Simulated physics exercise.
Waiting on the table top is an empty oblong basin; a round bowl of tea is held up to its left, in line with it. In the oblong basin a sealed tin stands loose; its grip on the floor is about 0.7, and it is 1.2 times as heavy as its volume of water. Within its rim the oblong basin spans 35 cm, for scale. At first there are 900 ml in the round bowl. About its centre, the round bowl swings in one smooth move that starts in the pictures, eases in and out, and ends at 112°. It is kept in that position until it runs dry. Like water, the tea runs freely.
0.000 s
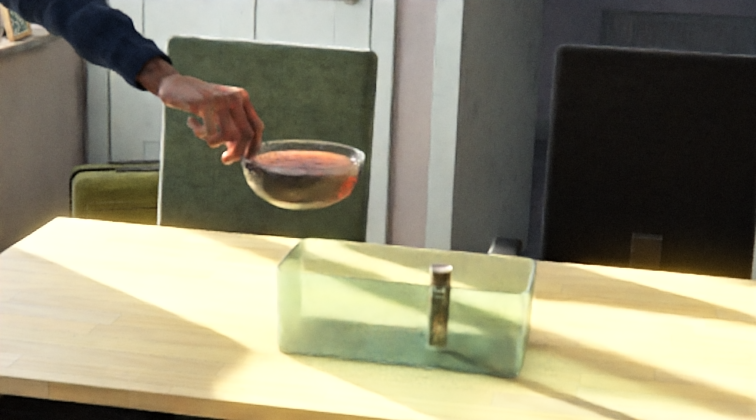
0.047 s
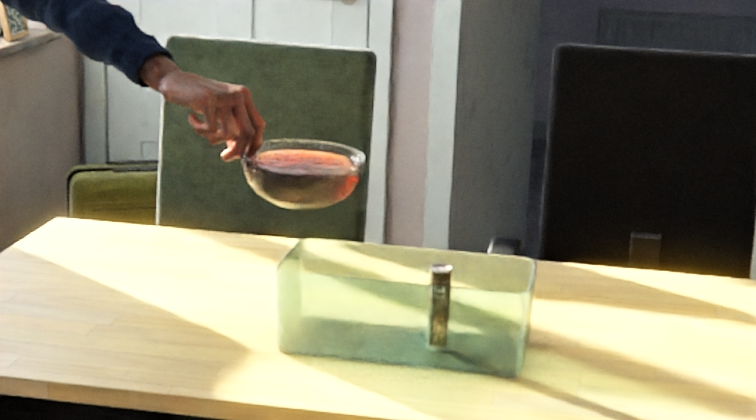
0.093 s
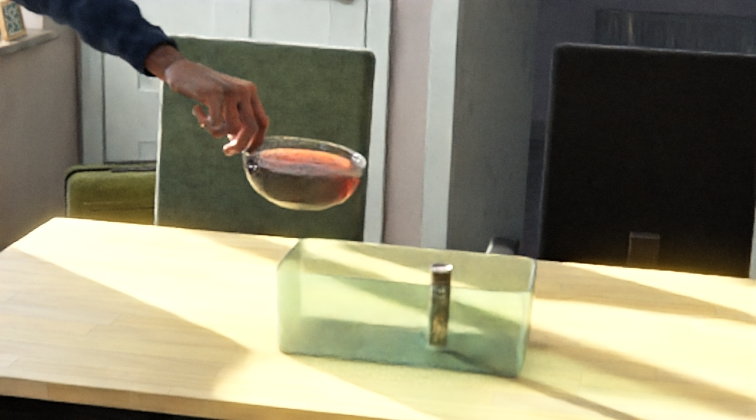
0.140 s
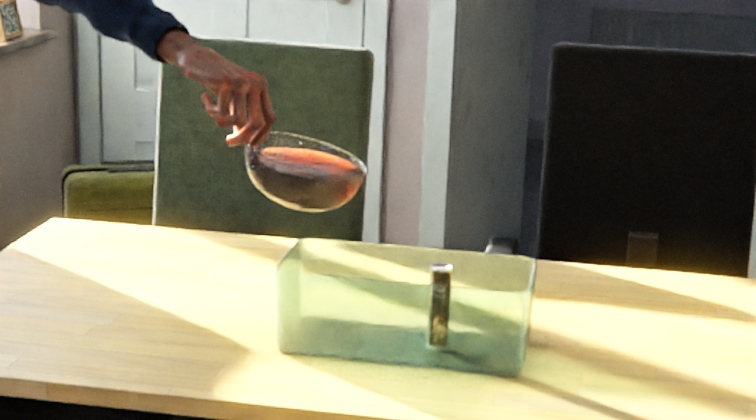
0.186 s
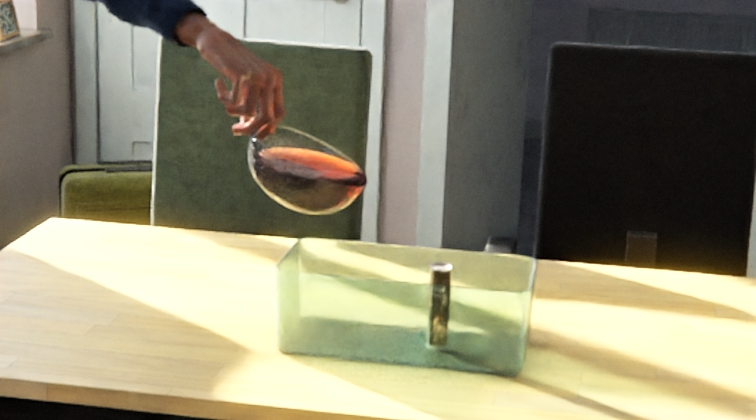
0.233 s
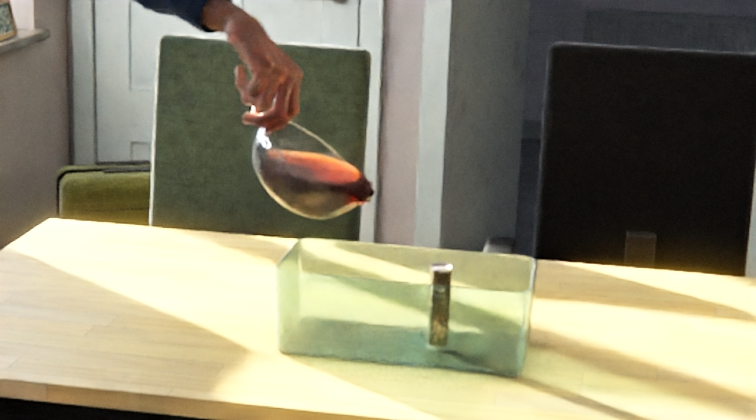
At a pale wooden table with chairs behind it, a hand holds a clear round bowl of reddish-brown tea above and left of an oblong basin with a small upright tin, then steadily tilts the bowl rightward, its rim dipping.
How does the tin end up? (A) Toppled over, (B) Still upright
Option B: Still upright.
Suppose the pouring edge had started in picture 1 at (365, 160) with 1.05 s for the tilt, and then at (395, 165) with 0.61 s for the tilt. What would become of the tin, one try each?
Try 1: Still standing; try 2: Tipped over.
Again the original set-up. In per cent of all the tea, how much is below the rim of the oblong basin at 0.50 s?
Fraction in basin: Approx. 82%.
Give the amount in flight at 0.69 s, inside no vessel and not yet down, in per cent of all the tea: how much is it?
Something like 3 per cent is in the air then.
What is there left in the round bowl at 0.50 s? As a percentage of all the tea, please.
Roughly 3 %.
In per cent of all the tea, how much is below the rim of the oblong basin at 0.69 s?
The fraction sits near 96 in a hundred.
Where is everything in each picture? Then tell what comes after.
The first picture shows tilt 0°; pouring edge (363, 161); surface from (247, 159) to (361, 168); the oblong basin's rim runs from (288, 255) to (532, 278); the tin's top is at (441, 271).
The second picture shows tilt 2°; pouring edge (364, 162); surface from (247, 158) to (361, 168).
The third picture shows tilt 6°; pouring edge (365, 167); surface from (249, 155) to (362, 171).
The fourth picture shows tilt 14°; pouring edge (365, 175); surface from (251, 152) to (364, 174).
The fifth picture shows tilt 24°; pouring edge (365, 186); surface from (254, 152) to (361, 177); 1 per cent is over the edge.
The sixth picture shows tilt 36°; pouring edge (362, 199); surface from (258, 154) to (350, 180); 9 per cent is over the edge.
By 0.50 s the tilt is 103° and 3 per cent is still to pour; the tin stands where it began.
By 0.69 s the tilt is 112° and 0 per cent is still to pour; the tin stands where it began.
By 0.89 s the tilt is 112° and 0 per cent is still to pour; the tin stands where it began.
By 1.11 s the tilt is 112° and 0 per cent is still to pour; the tin stands where it began.
At rest the tin stands where it began.
